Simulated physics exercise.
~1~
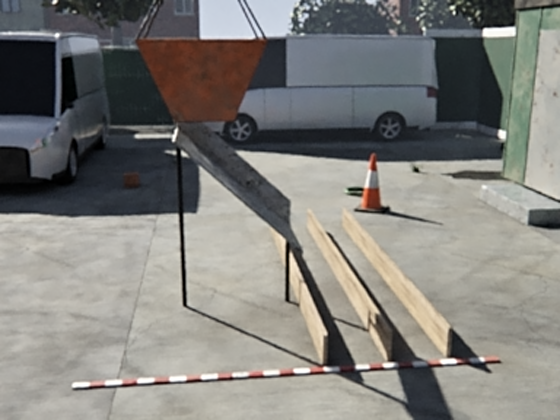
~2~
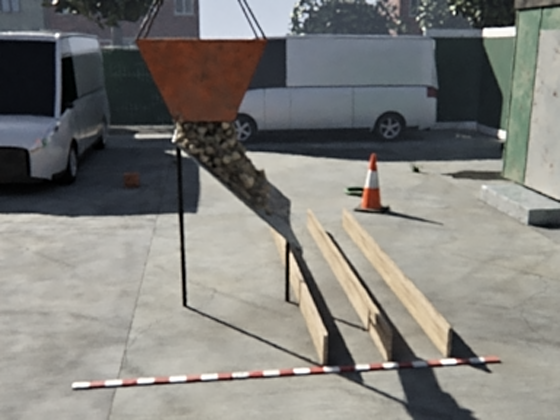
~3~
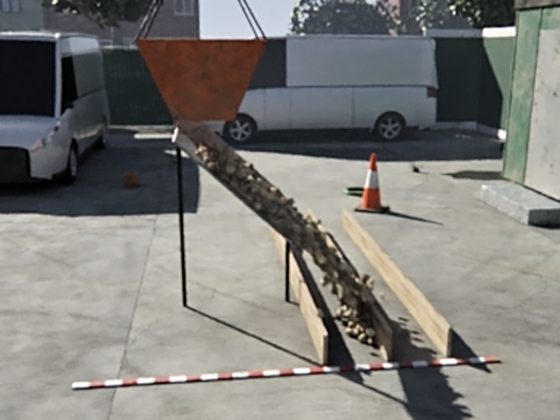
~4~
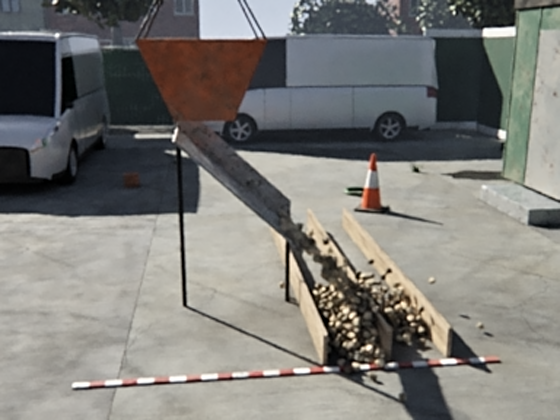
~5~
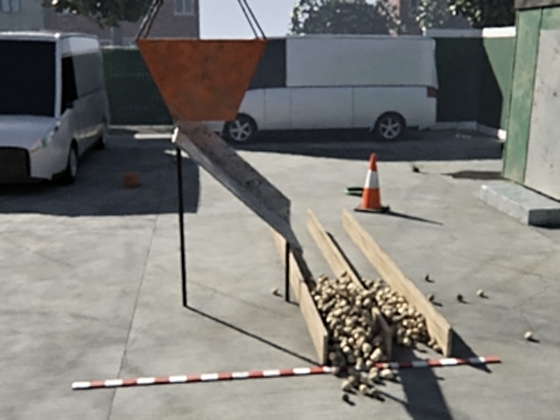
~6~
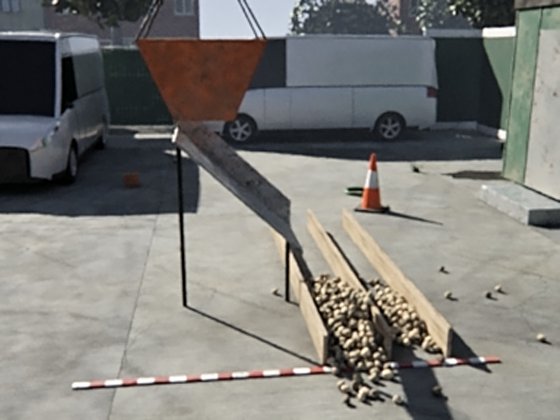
A still camera looks across a sunlit concrete yard with two pale vans, a dark fence and an orange and white cone behind. A rusty orange skip hangs at upper left above a fixed steel chute sloping down to the right, toward three boards standing on edge and a red and white striped pole on the ground. Pale stones pour from the skip onto the chute and slide down it in a long stream. They tumble between the boards, most piling in the left bay and fewer in the right. A few roll out past the pole and off to the right, and everything settles, leaving the chute bare.
